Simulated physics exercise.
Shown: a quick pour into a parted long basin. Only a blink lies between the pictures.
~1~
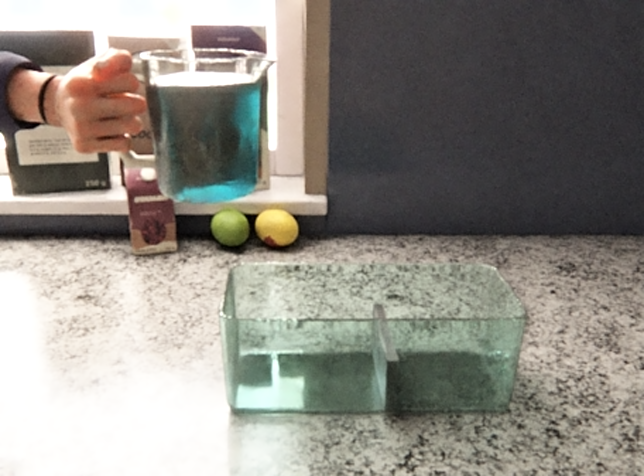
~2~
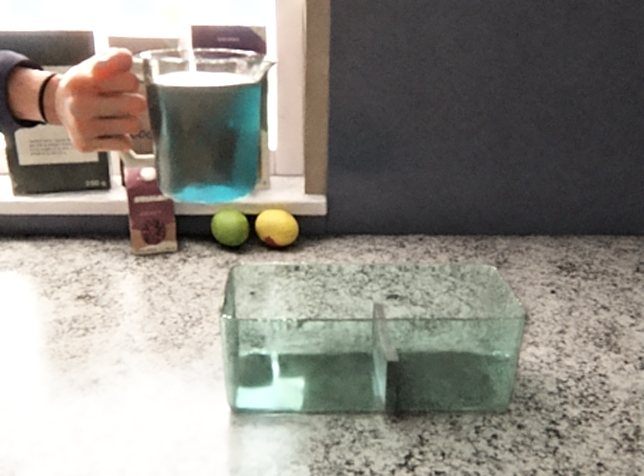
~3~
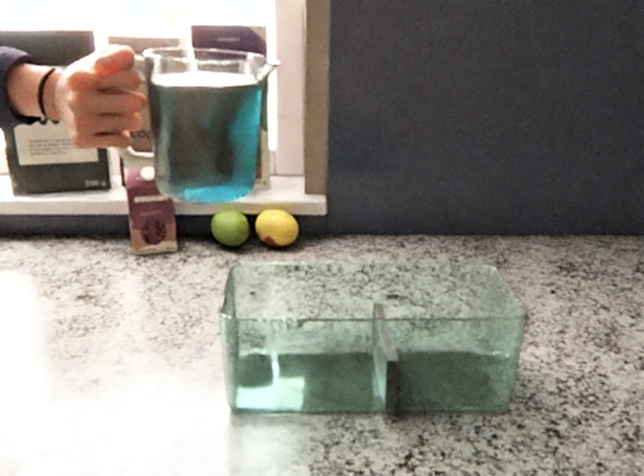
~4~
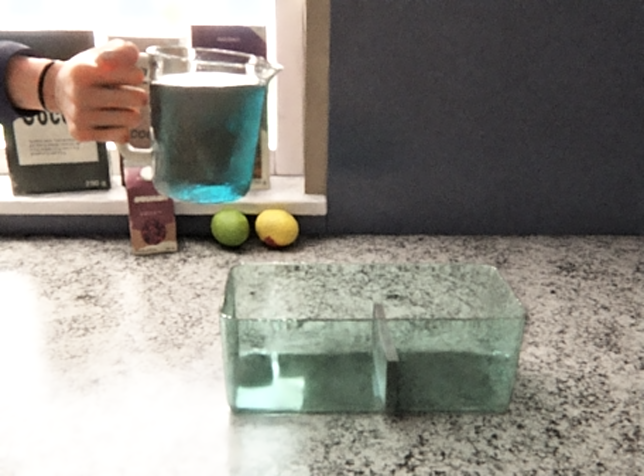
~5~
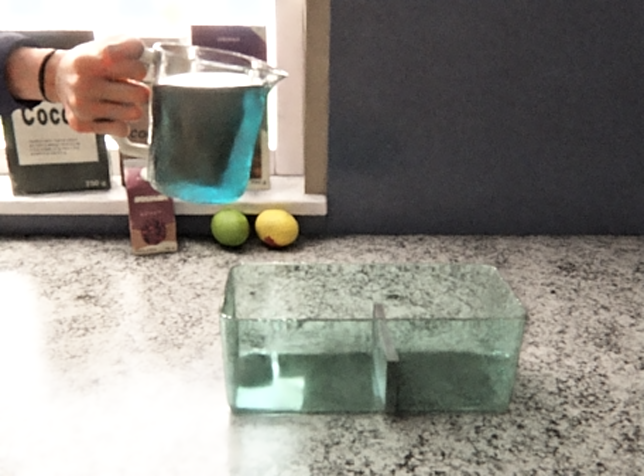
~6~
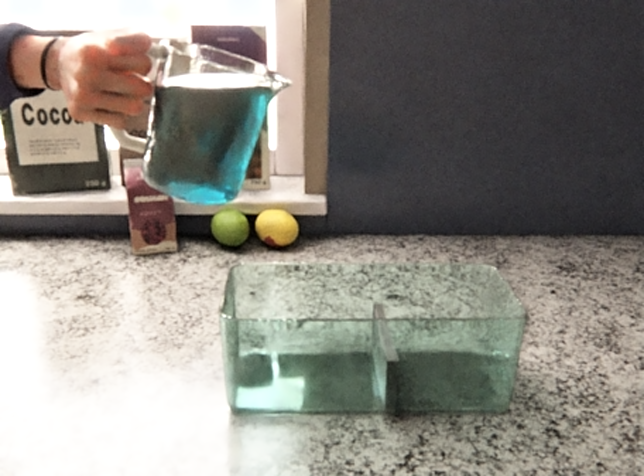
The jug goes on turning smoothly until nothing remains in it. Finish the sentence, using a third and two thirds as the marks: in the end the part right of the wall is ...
Less than a third of the whole.
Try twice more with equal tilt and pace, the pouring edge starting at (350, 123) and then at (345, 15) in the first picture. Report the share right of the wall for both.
Around 70 percent first, around 85 percent second.
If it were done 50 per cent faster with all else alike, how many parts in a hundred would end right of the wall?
About 0 in a hundred.
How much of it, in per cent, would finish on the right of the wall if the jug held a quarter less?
Result: Around 0 per cent.
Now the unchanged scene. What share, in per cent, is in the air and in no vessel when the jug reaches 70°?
Roughly 15 percent.
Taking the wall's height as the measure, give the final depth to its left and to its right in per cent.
On the left it's around 50 per cent; on the right, 0 per cent.
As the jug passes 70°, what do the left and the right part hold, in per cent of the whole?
Left part: Around 5 %. Right part: Around 0 %.
A moment on, the jug is tipped part way and 76 per cent is still to pour, 7 is left of the wall and 0 right of it.
Next, the jug is tipped right over and 19 per cent is still to pour, 60 is left of the wall and 1 right of it.
Then the jug is tipped right over and 0 per cent is still to pour, 87 is left of the wall and 3 right of it.
Later the jug is tipped right over and 0 per cent is still to pour, 88 is left of the wall and 3 right of it.
Finally, 88 per cent lies left of the wall, 3 right of it and 9 outside.
